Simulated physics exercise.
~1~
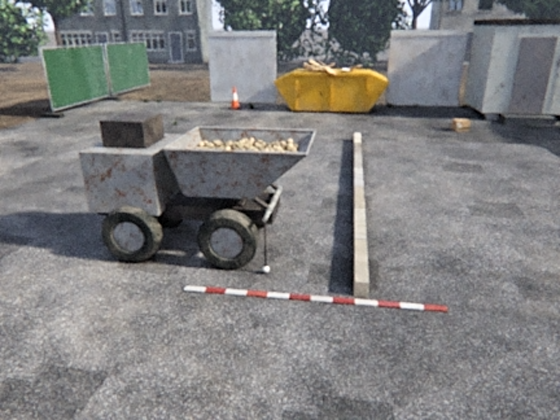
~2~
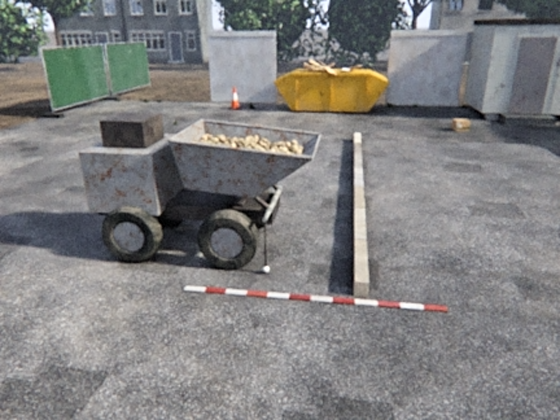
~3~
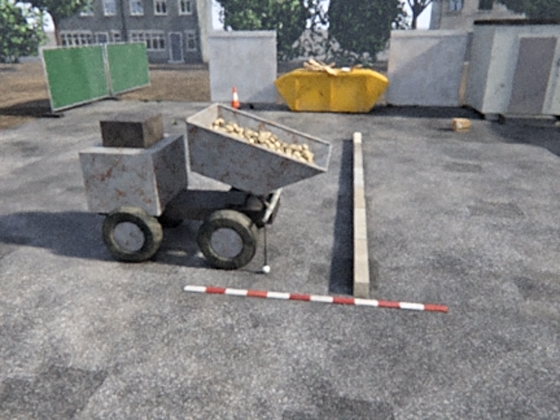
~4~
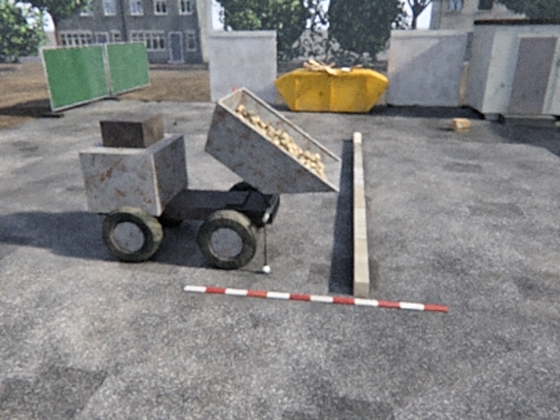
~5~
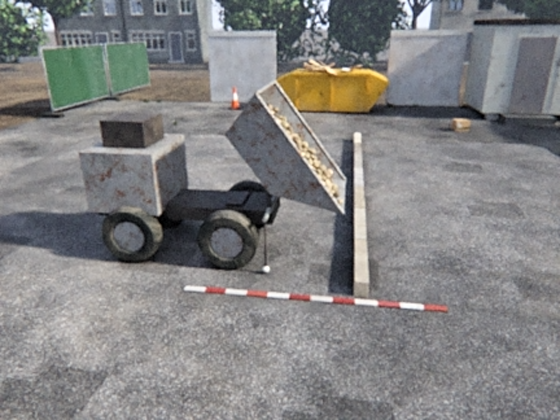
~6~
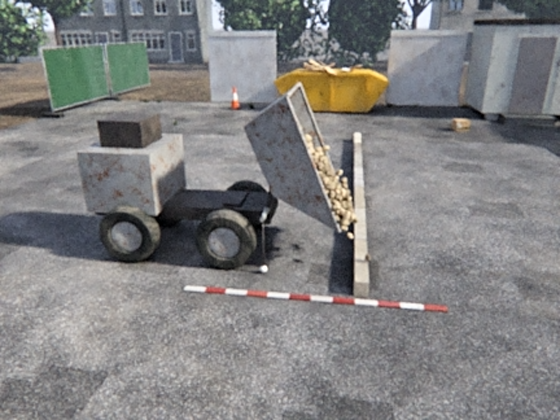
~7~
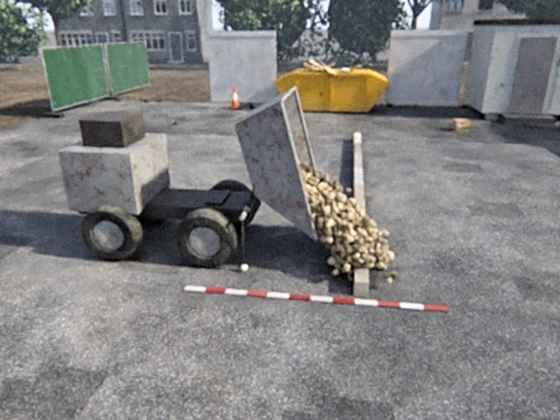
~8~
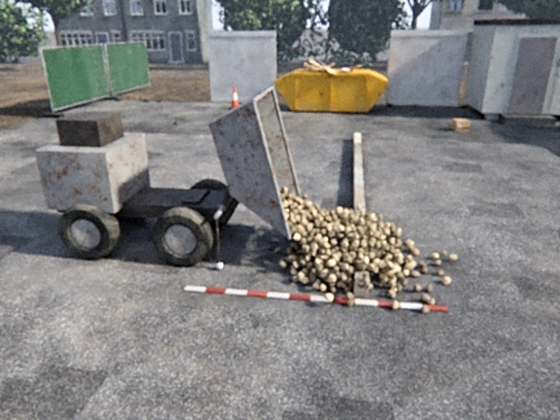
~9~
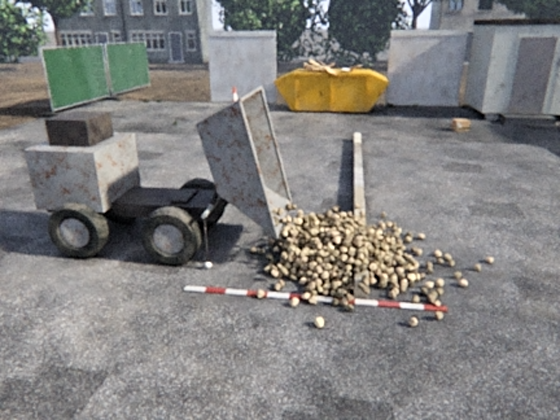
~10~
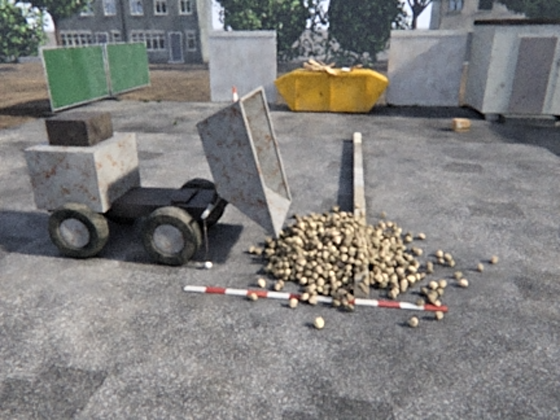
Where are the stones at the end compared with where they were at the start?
At the start the stones sit in the dumper's raised skip, and by the end they lie on the ground further right in a heap spread across the kerb.
